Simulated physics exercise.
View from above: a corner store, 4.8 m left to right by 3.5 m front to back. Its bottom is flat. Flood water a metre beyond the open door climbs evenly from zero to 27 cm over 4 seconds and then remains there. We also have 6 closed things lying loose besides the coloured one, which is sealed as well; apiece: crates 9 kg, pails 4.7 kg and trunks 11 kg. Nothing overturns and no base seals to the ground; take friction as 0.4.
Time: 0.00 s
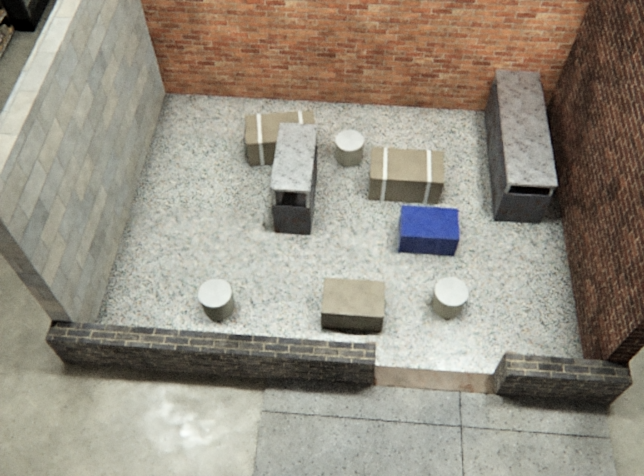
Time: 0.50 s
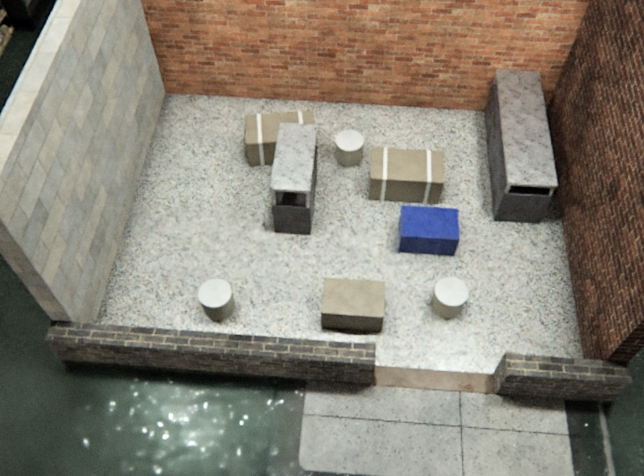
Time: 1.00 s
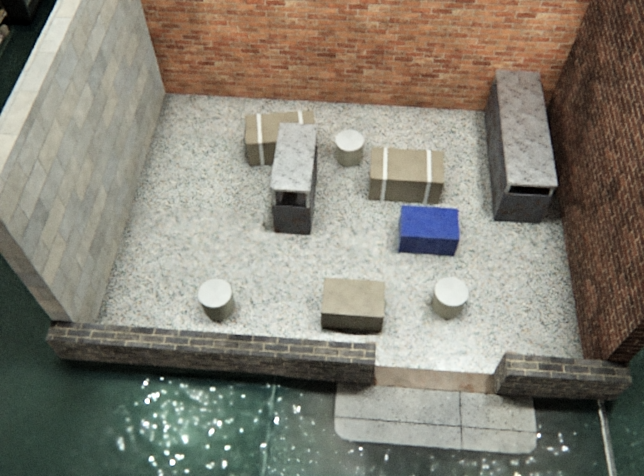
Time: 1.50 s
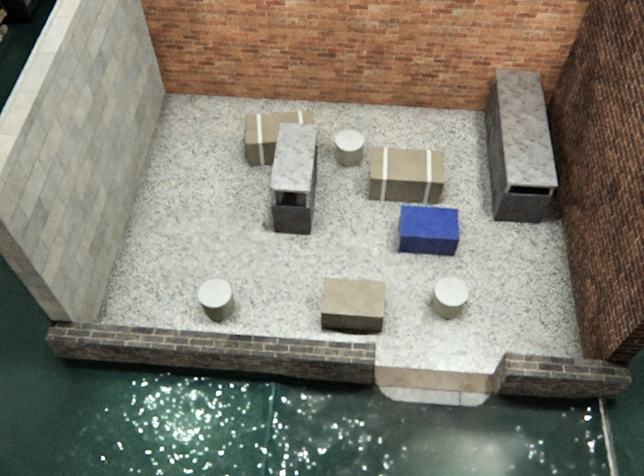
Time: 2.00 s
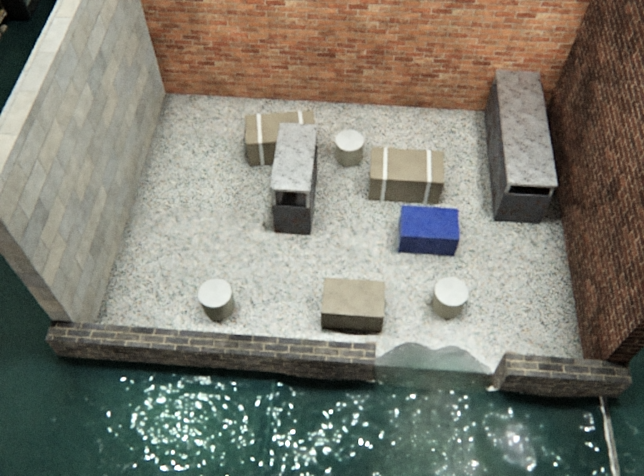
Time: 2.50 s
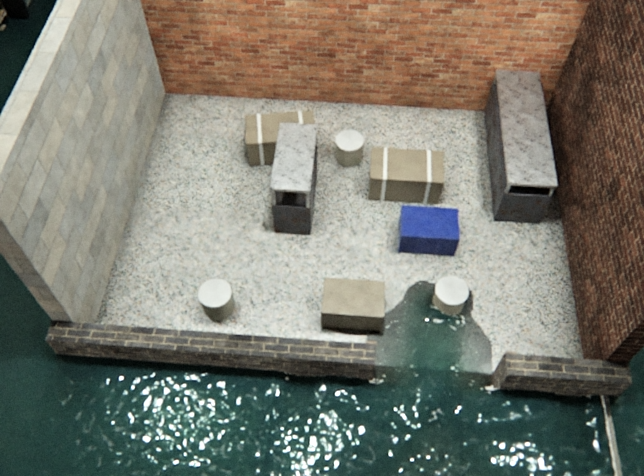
A brick-walled corner space with a blue crate, boxes and round pails stood still while green water spread over the ground outside, covered the front paving, then flowed in through the gap, reaching the right-hand front pail.
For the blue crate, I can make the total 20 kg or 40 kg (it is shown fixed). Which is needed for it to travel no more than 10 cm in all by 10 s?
Watching this, neither ballast does the job.
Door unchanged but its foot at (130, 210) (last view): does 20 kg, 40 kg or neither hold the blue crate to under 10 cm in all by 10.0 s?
Under that change the large mass is required.
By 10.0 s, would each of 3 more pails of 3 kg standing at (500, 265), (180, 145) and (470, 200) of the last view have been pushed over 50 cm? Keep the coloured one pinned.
First: Beyond the limit; second: Beyond the limit; third: Beyond the limit.
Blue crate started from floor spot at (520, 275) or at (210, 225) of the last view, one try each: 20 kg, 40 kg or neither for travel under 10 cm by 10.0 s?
Log: Try 1 the heavier pick is required; try 2 the heavier pick is required.
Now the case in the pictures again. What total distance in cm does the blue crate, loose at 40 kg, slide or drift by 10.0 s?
I'd say close to 120 cm in total.
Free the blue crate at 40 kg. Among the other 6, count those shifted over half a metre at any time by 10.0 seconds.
It works out to 5.
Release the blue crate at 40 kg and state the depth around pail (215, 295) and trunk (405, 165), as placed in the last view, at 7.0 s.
Around 1 cm and 8 cm.
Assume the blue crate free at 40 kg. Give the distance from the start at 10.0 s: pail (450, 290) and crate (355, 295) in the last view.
In turn: 80 cm, 100 cm.
After 3.5 s the blue crate would be 8 cm from its start with 20 kg and 0 cm from its start with 40 kg; 6 cm of water round it then.
After 4.5 s the blue crate would be 55 cm from its start with 20 kg and 7 cm from its start with 40 kg; 7 cm of water round it then.
After 7.0 s the blue crate would be 132 cm from its start with 20 kg and 48 cm from its start with 40 kg; 9 cm of water round it then.
After 10.0 s the blue crate would be 148 cm from its start with 20 kg and 121 cm from its start with 40 kg; 16 cm of water round it then.
